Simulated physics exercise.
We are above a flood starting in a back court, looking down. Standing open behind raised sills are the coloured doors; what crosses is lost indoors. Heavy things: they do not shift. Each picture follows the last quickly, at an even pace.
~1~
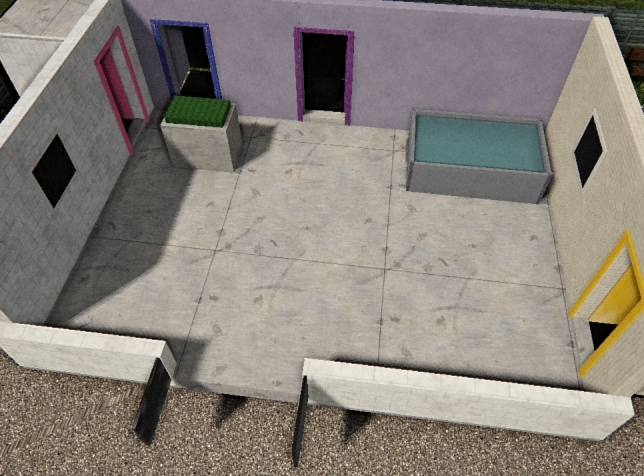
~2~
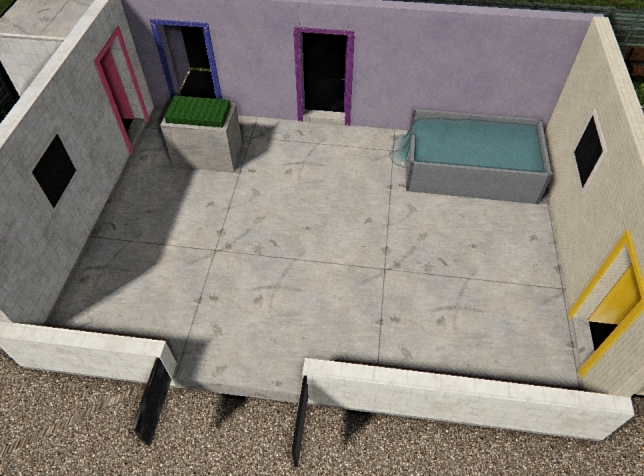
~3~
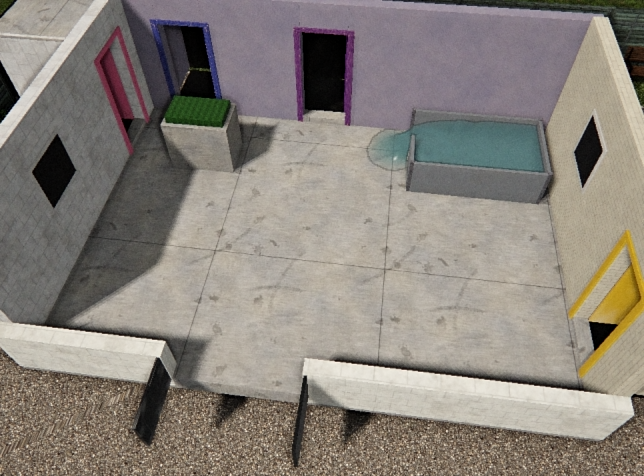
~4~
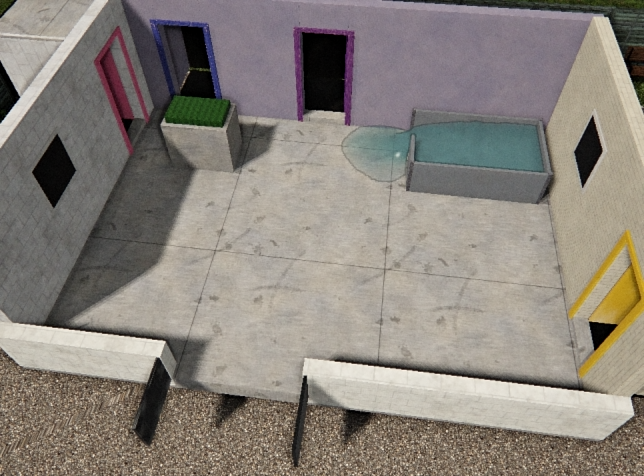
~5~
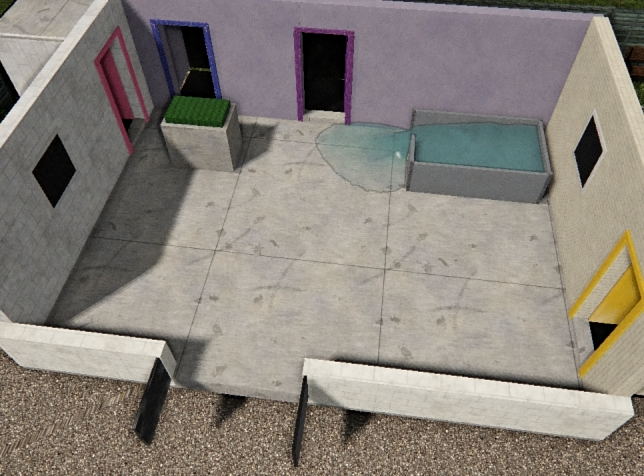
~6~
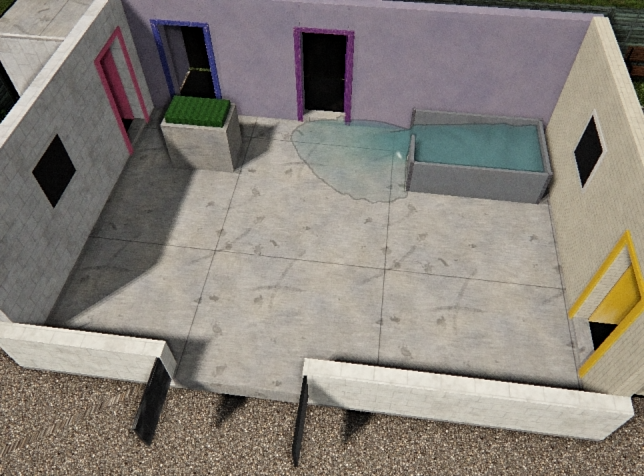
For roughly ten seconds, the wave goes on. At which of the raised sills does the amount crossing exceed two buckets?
The blue door sees more than two buckets come in; the pink door sees more than two buckets come in; the purple door sees no more than two buckets come in; the yellow door sees no more than two buckets come in.
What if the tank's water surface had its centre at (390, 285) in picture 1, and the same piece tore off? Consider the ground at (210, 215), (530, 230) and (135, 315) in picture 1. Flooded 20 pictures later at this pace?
Hit, spared, hit.
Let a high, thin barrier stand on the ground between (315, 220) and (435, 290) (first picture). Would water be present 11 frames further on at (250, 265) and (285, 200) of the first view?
Not wet, soaked.
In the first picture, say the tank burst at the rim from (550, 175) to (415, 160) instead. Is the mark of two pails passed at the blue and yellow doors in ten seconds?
The blue door falls short and the yellow door exceeds the limit.
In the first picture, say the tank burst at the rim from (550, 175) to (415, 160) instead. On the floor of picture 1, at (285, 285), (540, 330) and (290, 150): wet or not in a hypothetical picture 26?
Going in your order, I'd say drenched, then drenched, then still bare.
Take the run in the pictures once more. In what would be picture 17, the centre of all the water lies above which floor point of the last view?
I would point to (398, 162).
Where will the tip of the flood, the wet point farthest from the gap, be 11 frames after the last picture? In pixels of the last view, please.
About (154, 110).
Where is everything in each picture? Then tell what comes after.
The first picture shows still water in the open tank at (478, 144).
In the second picture, water pours out at (412, 142) and has run to (399, 163).
In the third picture, water pours out at (412, 144) and has run to (373, 157).
In the fourth picture, the front is at (349, 139), out from the gap at (412, 144).
In the fifth picture, the front is at (320, 138), out from the gap at (412, 144).
In the sixth picture, water pours out at (412, 144) and has run to (299, 130).
A moment on, water covers 20 % of the floor; the blue door wet at the sill, nothing in, the pink door not reached, the purple door wet at the sill, nothing in, the yellow door not reached.
Next, water covers 25 % of the floor; the blue door wet at the sill, nothing in, the pink door wet at the sill, nothing in, the purple door under two buckets in, the yellow door not reached.
Then, water covers 40 % of the floor; the blue door under two buckets in, the pink door over two buckets in, the purple door under two buckets in, the yellow door not reached.
Later, water covers 60 % of the floor; the blue door over two buckets in, the pink door far over two buckets in, the purple door under two buckets in, the yellow door not reached.
In the end, water covers 70 % of the floor; the blue door far over two buckets in, the pink door far over two buckets in, the purple door under two buckets in, the yellow door not reached.
